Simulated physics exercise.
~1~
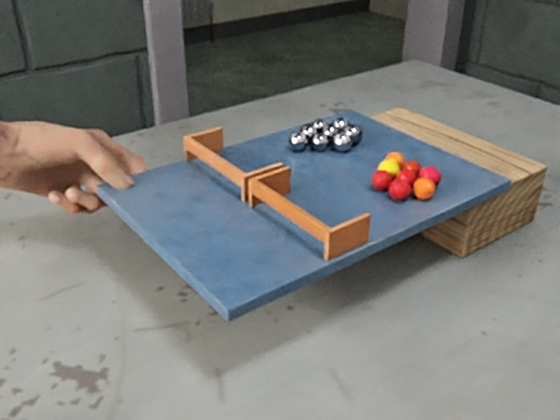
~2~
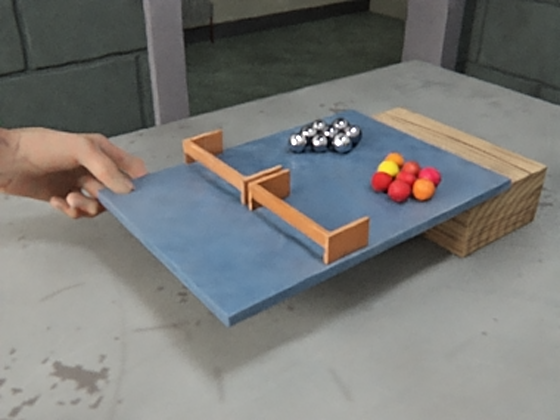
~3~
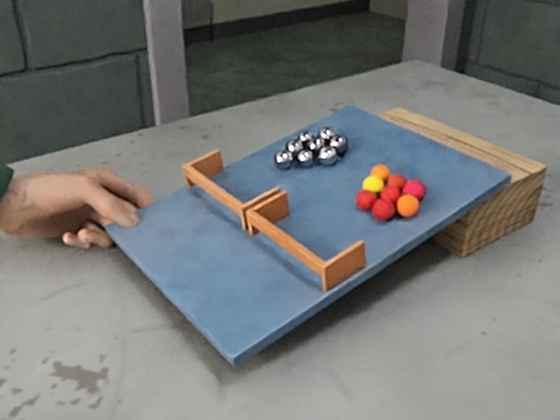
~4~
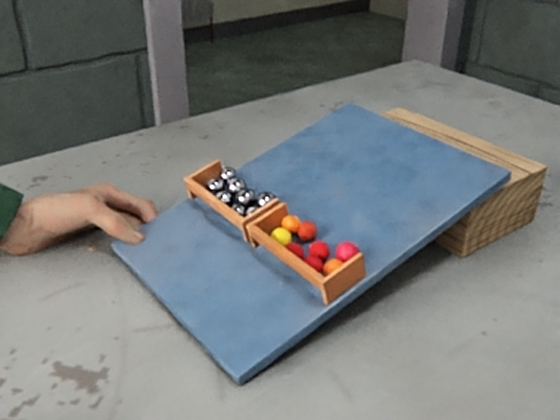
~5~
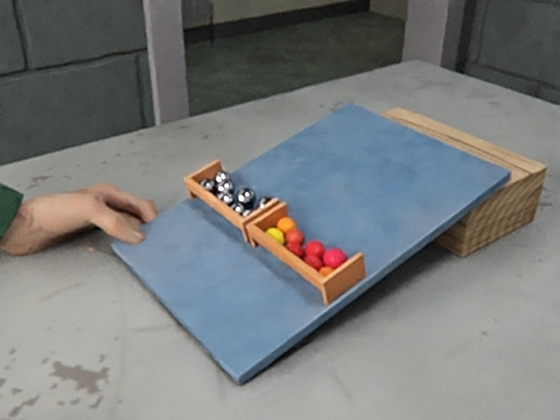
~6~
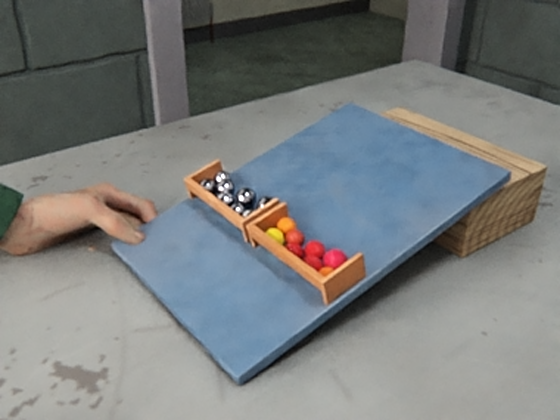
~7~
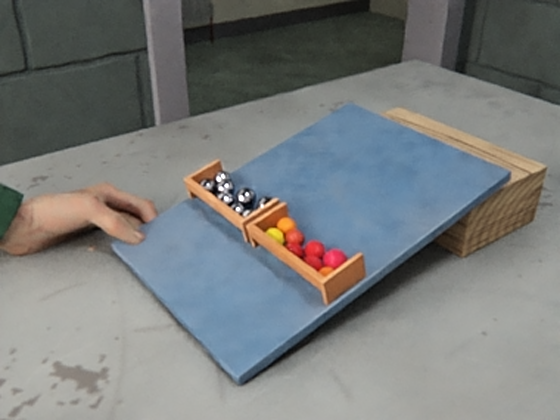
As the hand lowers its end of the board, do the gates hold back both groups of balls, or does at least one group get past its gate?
The gates hold back both groups. The colourful balls at the front and the dark, silvery ones at the back each come to rest against their own gate.
